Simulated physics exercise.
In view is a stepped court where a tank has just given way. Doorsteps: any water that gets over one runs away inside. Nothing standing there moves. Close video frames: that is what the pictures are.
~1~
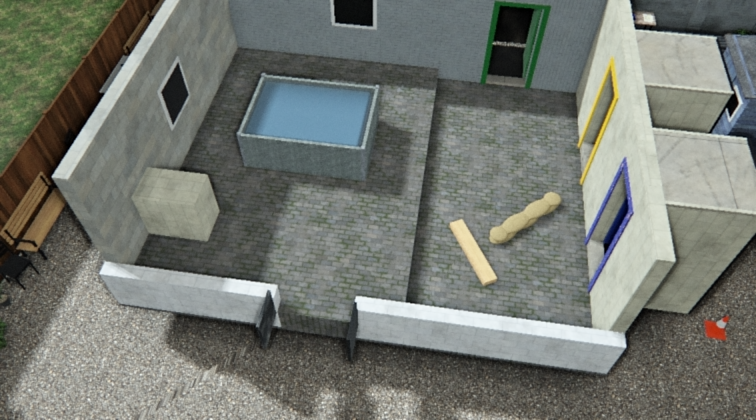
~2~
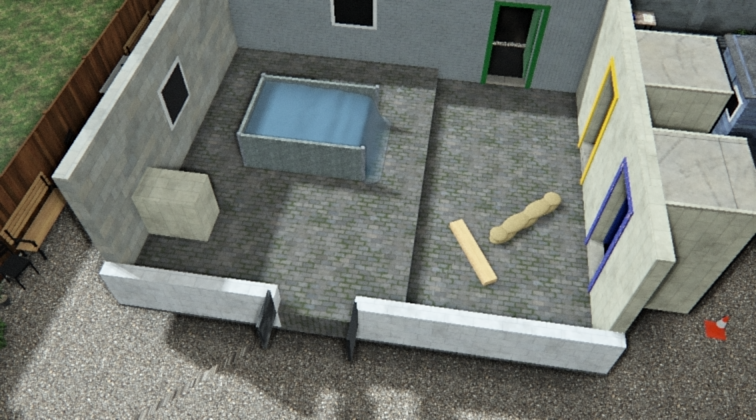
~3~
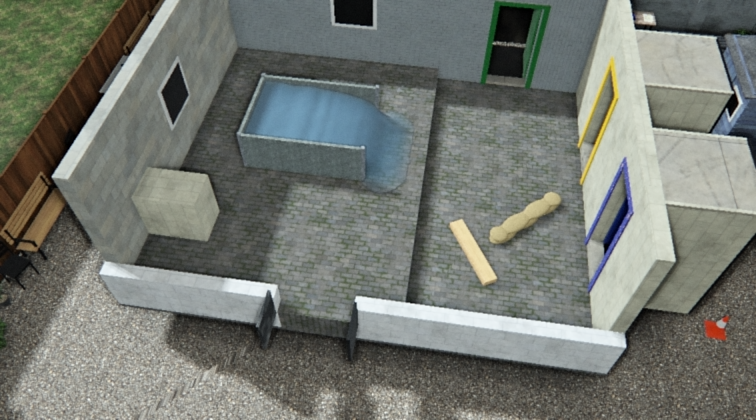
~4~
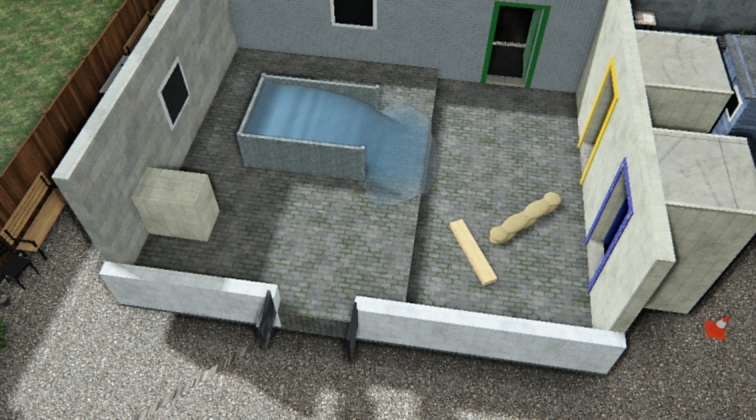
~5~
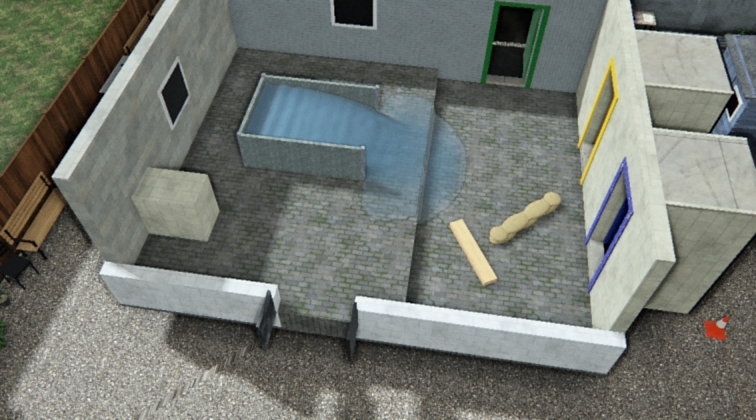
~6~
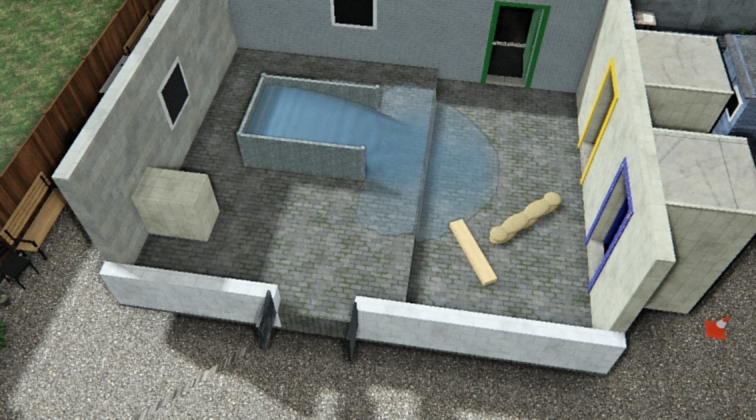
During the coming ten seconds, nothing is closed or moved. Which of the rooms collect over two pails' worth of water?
The blue door collects two pails or less; the yellow door collects over two pails; the green door collects over two pails.
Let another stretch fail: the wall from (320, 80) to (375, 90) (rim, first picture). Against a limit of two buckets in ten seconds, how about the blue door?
Then: The blue door falls short.
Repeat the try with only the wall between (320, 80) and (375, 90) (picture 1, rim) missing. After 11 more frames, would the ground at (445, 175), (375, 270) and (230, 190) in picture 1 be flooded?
Bone-dry, bone-dry, bone-dry.
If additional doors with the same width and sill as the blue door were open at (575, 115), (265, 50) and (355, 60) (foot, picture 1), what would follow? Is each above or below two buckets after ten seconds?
In sequence: Exceeds it, falls short, falls short.
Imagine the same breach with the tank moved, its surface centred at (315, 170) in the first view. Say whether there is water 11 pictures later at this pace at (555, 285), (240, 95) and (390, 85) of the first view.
First spot gets drenched, second spot stays unwetted, third spot stays unwetted.
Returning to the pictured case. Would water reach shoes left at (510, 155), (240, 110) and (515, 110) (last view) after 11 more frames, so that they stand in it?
First spot soaked, second not wet, third soaked.
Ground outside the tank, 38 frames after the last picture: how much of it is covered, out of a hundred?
50 %.
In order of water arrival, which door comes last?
That's the blue one.
A moment on, water covers 35 % of the floor; the blue door not reached, the yellow door wet at the sill, nothing in, the green door not reached.
Next, water covers 45 % of the floor; the blue door wet at the sill, nothing in, the yellow door over two buckets in, the green door under two buckets in.
Then, water covers 50 % of the floor; the blue door wet at the sill, nothing in, the yellow door far over two buckets in, the green door over two buckets in.
Later, water covers 50 % of the floor; the blue door wet at the sill, nothing in, the yellow door far over two buckets in, the green door far over two buckets in.
In the end, water covers 50 % of the floor; the blue door wet at the sill, nothing in, the yellow door far over two buckets in, the green door far over two buckets in.
